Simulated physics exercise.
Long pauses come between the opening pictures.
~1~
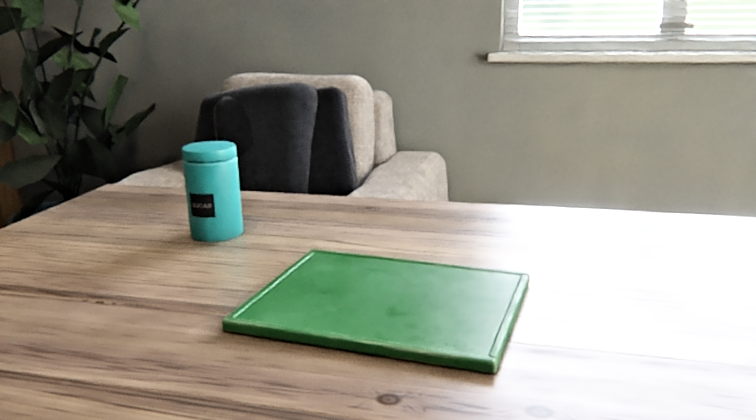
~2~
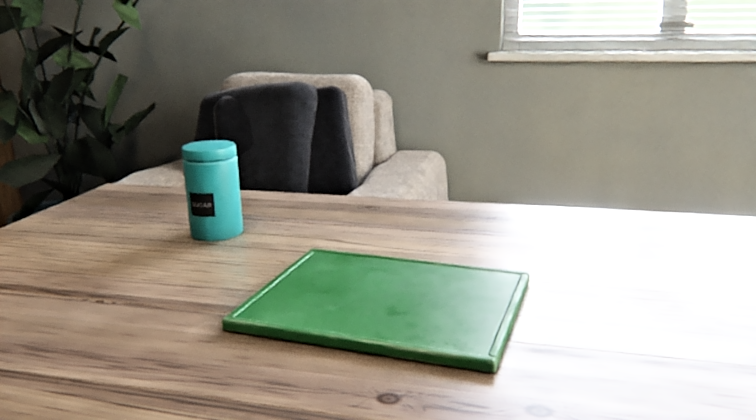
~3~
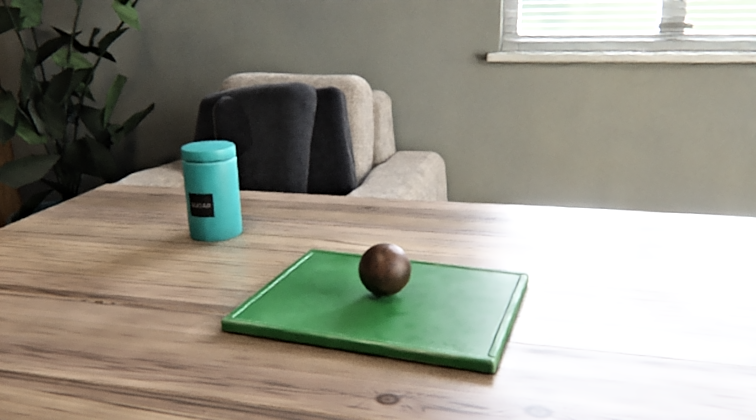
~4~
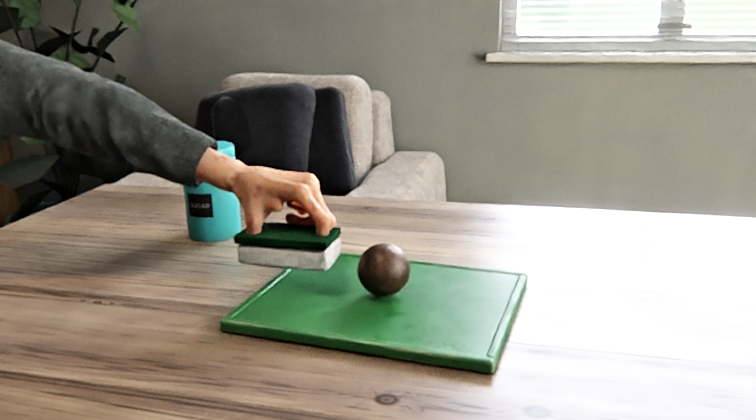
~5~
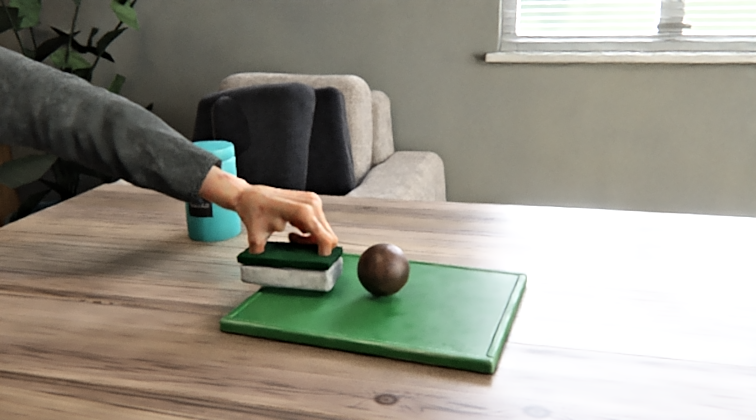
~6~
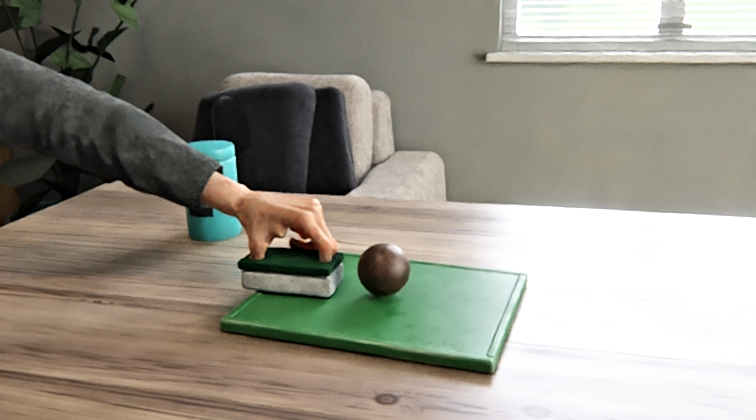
A brown ball appeared on a green tray near a turquoise jar, and then a hand from the left lowered a green-topped white sponge onto the tray beside it, keeping hold of it.
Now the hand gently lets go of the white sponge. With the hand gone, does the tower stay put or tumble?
Nothing topples.
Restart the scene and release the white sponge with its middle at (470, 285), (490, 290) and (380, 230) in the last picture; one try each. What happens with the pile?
Try 1: Stable. Try 2: Stable. Try 3: Falls over.
Then, 0.90 s past the last view, nothing moves.
Then, 2.00 s past the last view, white sponge resting near (292, 271).
Finally, all 4 still in place. Final places as the last picture's camera would see them, white sponge near (292, 271). The pile keeps its balance.
